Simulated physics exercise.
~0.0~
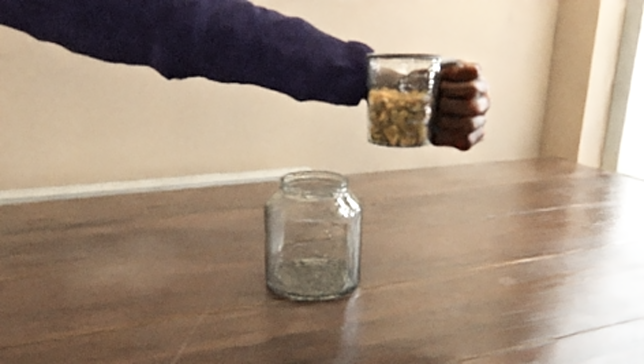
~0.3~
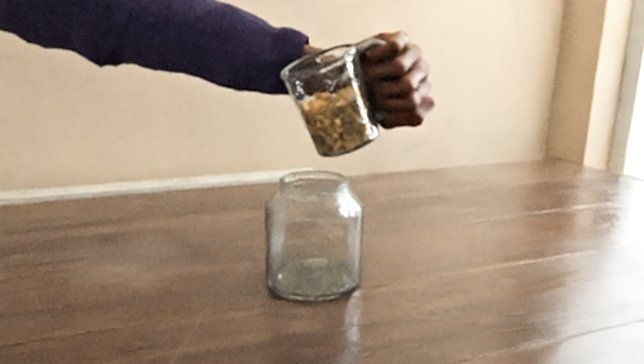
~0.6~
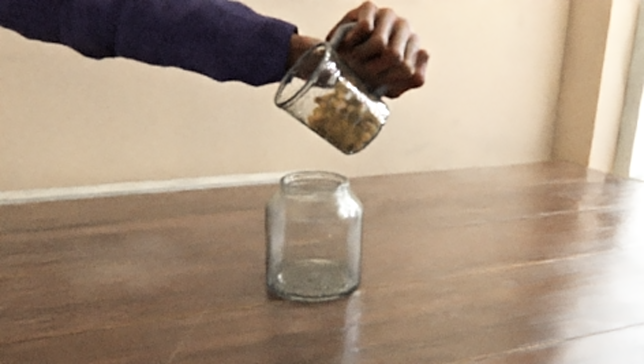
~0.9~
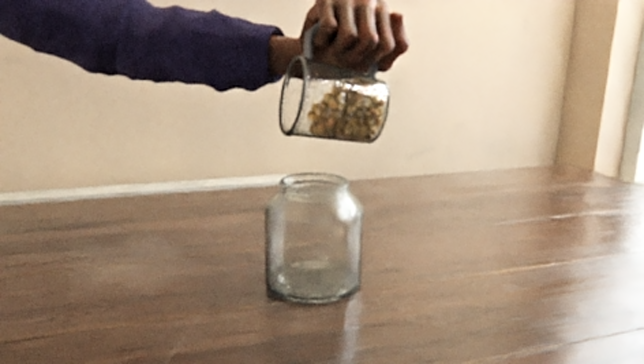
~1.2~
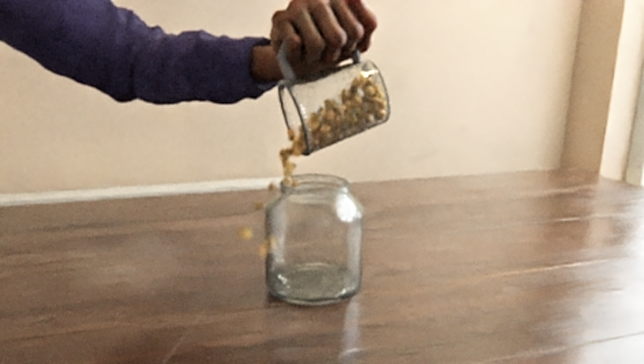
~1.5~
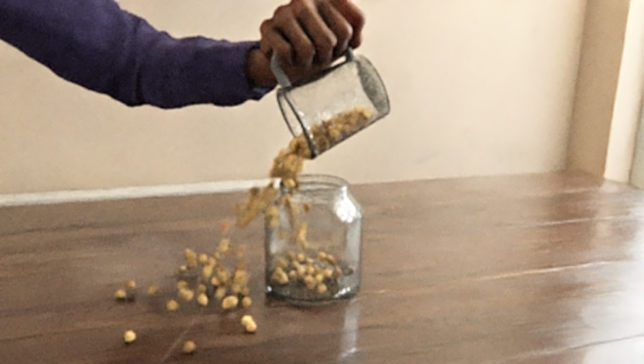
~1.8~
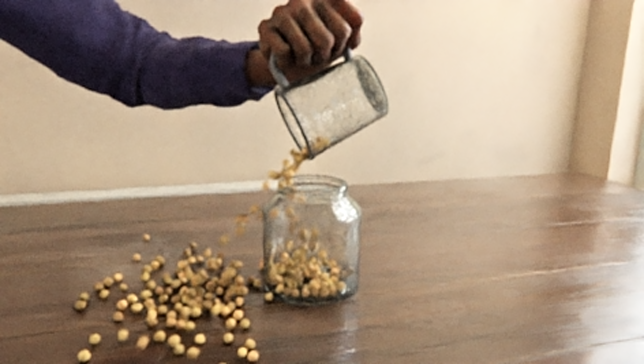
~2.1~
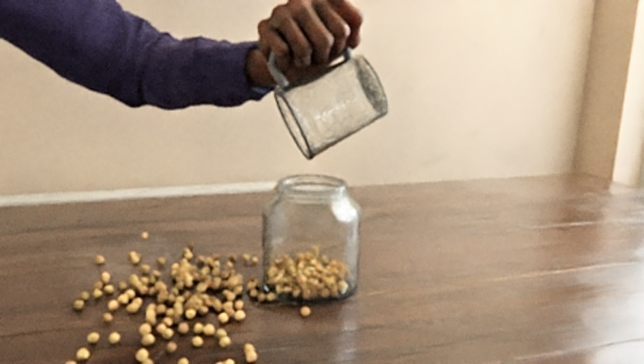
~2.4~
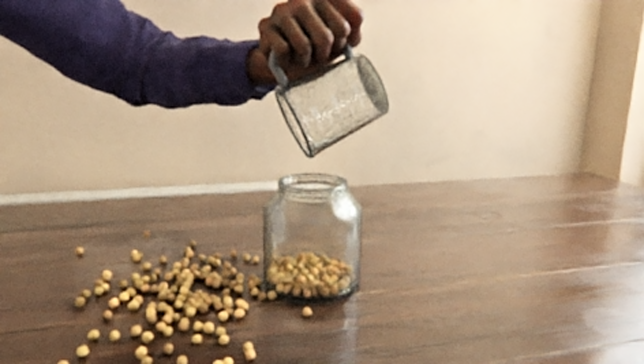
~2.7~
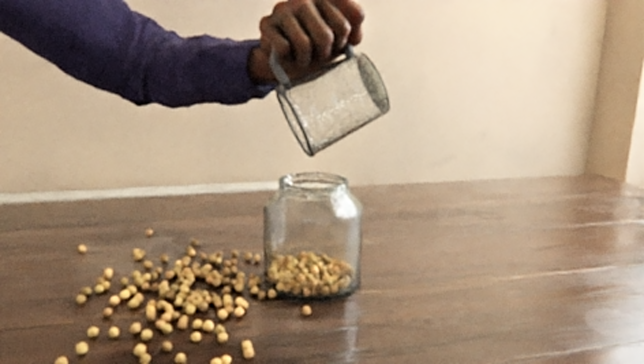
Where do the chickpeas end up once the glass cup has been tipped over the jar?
The larger part lies spilt on the table to the left of the jar, while a fair share rests inside the jar. Very few, if any, stay in the cup.
